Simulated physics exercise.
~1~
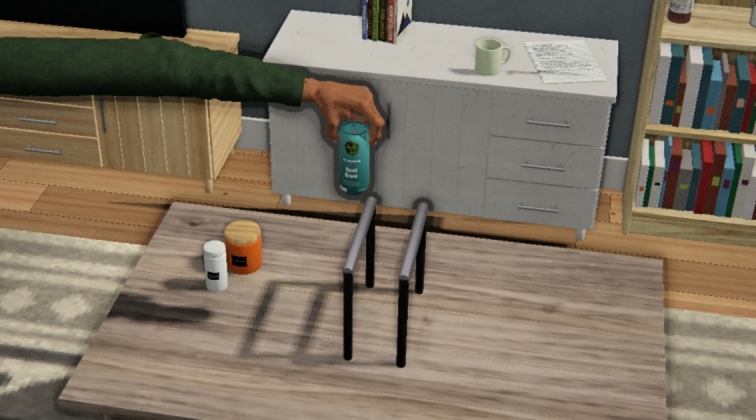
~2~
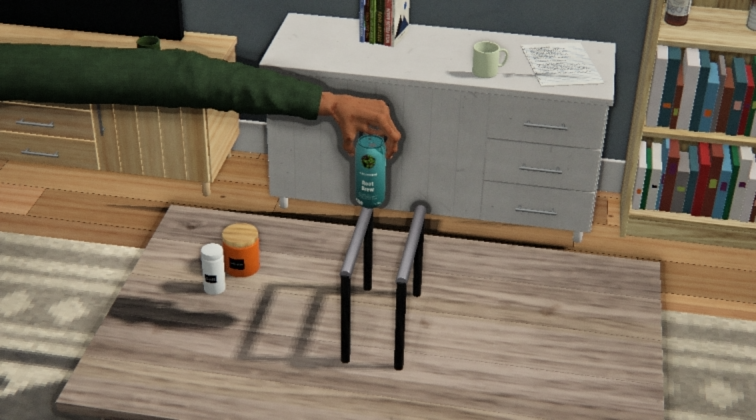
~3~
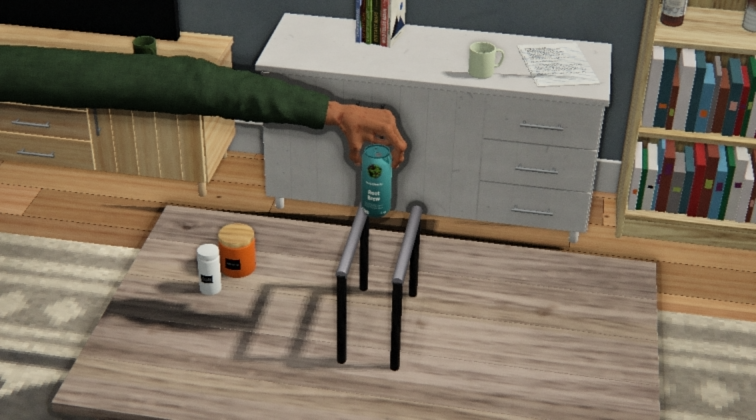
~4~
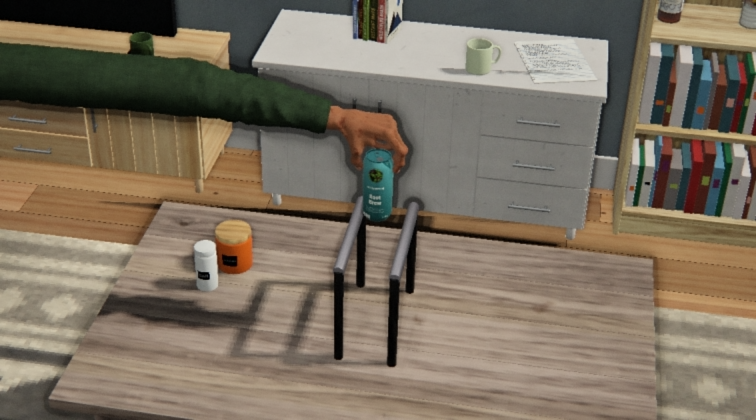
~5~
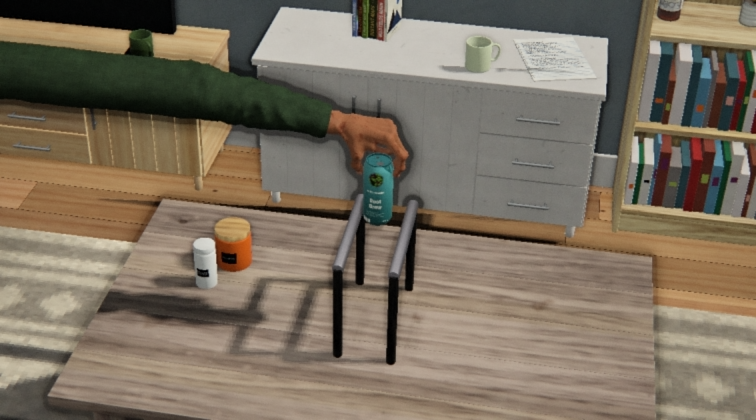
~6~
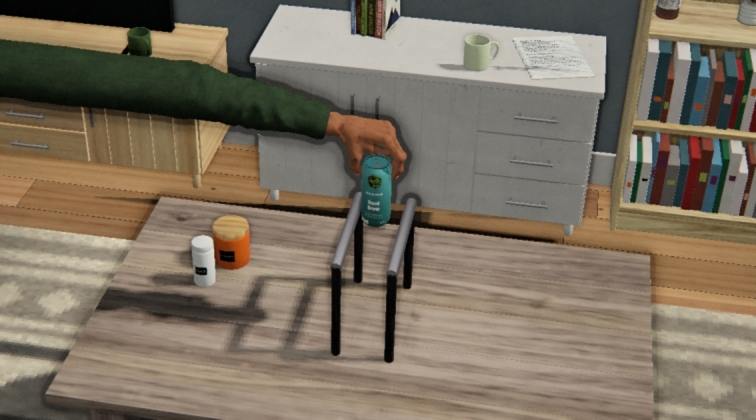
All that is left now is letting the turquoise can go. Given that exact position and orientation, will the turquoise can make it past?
It goes through.
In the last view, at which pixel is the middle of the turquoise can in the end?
In the last picture, near pixel (373, 293).
Then, 0.30 s after the last picture, turquoise can slid well along near (374, 270).
Then, 0.40 s after the last picture, turquoise can slid well along near (374, 287).
At rest, moved from the start, turquoise can; the other 2 in place. Seen from the same camera at the end, turquoise can near (373, 293). The can goes down the gap.
